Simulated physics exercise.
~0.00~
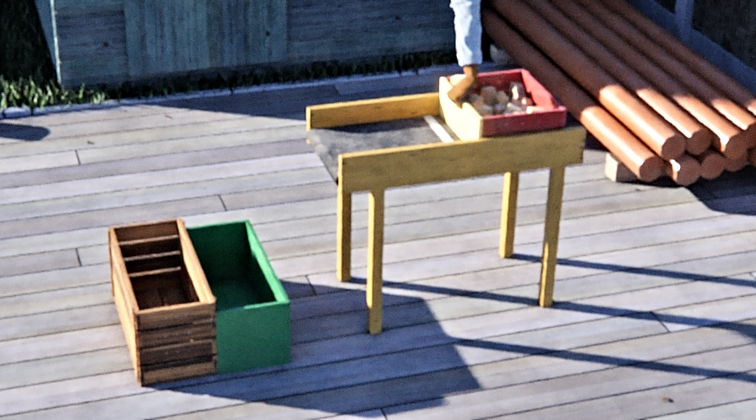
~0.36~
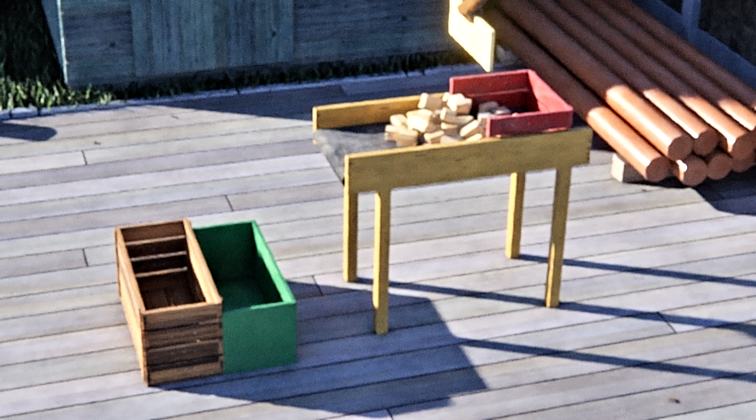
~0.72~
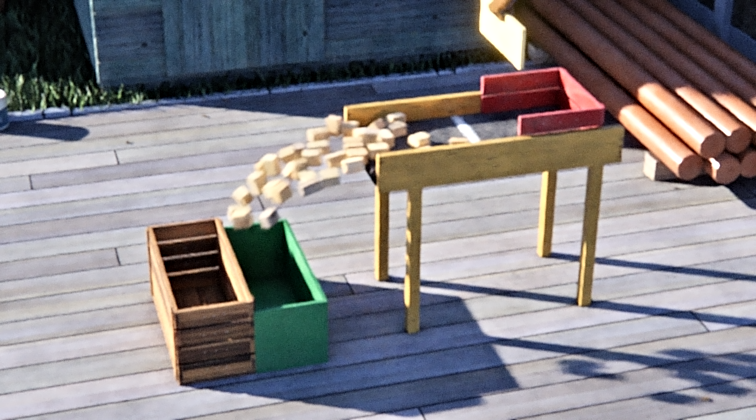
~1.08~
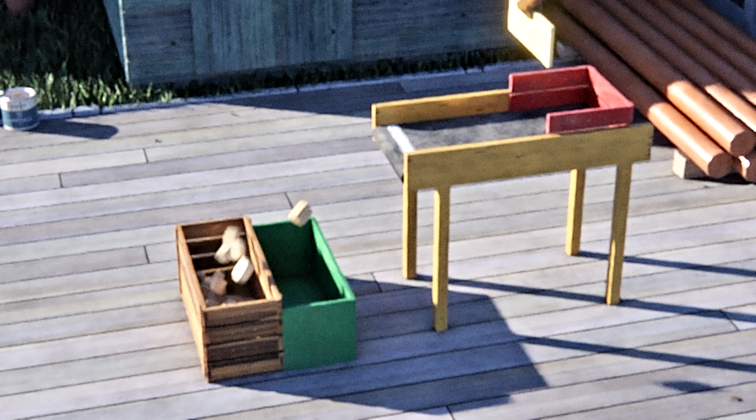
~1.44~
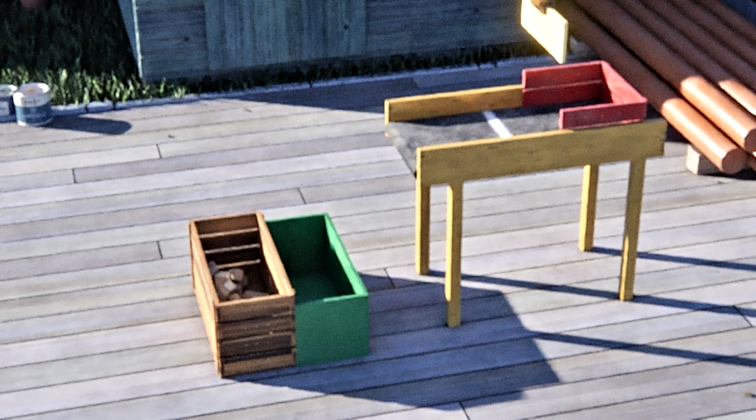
On a sunlit wooden deck, a hand withdrew from a red pen of wood blocks on a yellow-sided conveyor, a gate rose, and the belt carried them left and flung them over a green box into the wooden box beyond, leaving the green one empty.
